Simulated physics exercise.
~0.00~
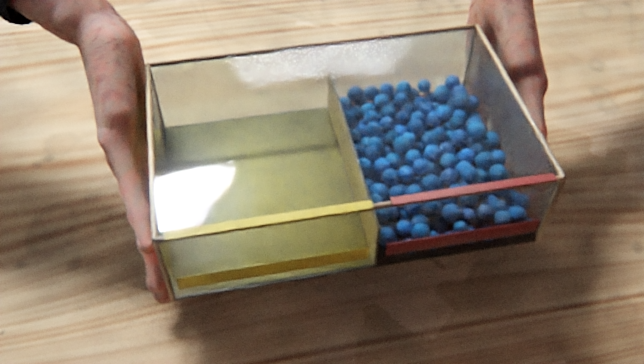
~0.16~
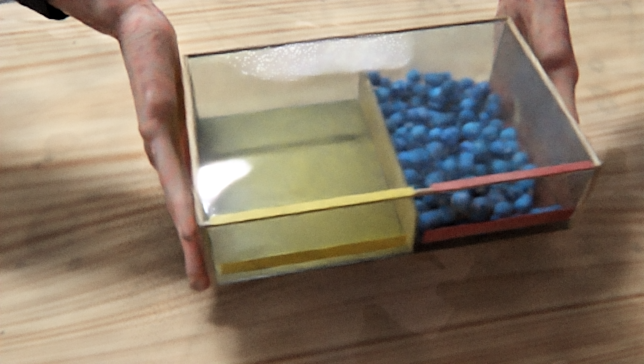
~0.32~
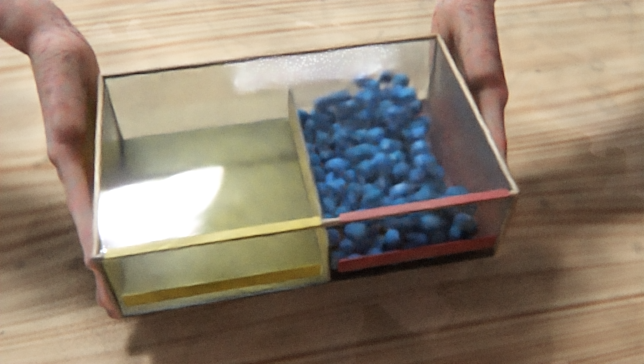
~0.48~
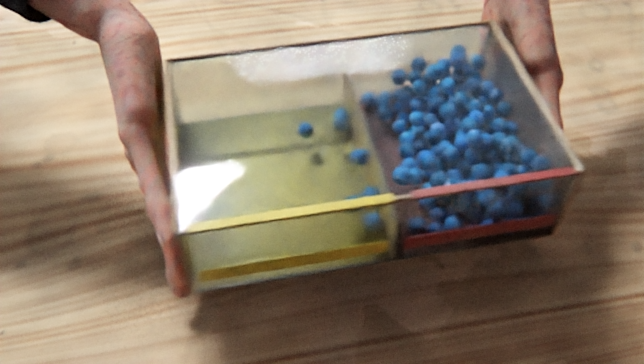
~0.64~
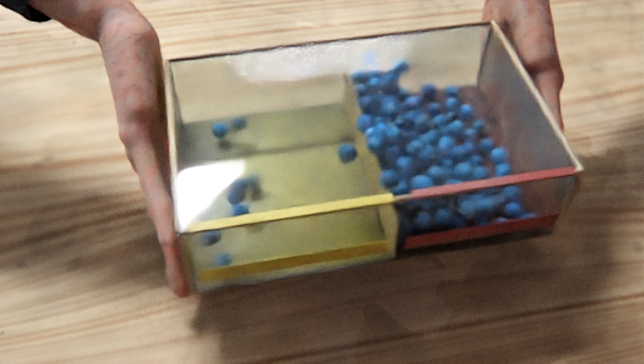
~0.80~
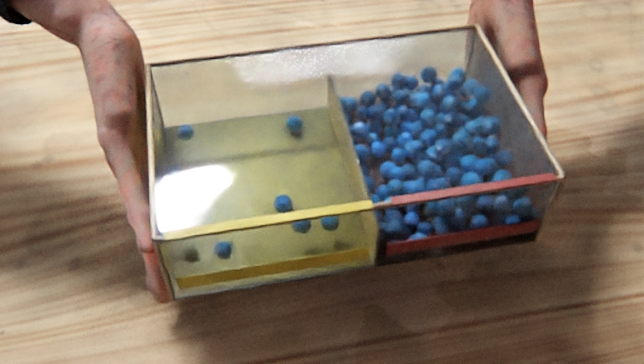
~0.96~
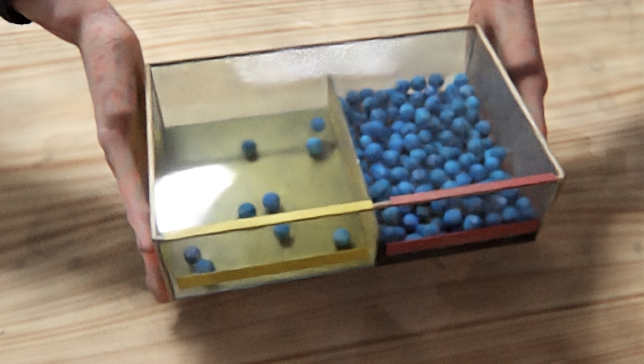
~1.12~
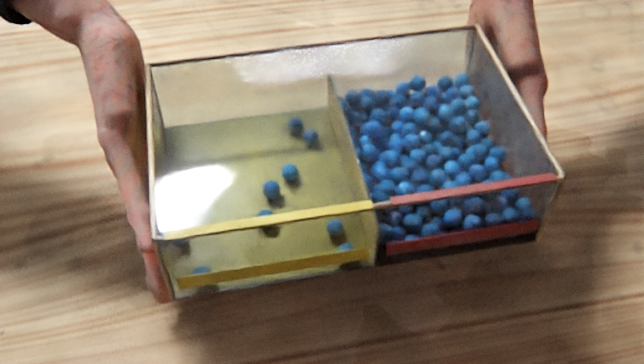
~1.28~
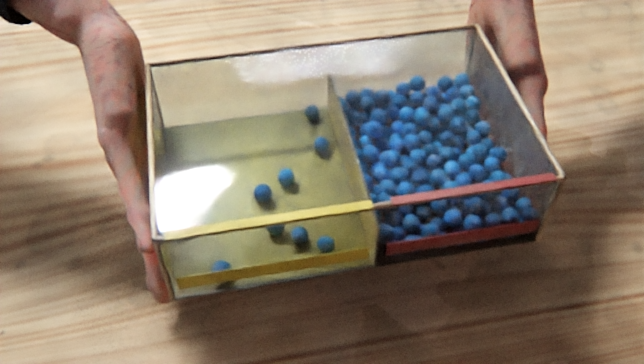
Two hands grip the ends of a clear-lidded box above a pale wooden table, seen from above at an angle. A low partition splits the box into a left section edged in yellow, which is empty, and a right section edged in red, filled with small blue balls. The hands shake the box right, then left, then right again, and a few balls cross into the yellow side. The box moves slightly left and stops, while the stray balls roll about. At the end, a handful lie scattered on the left and most remain on the right.
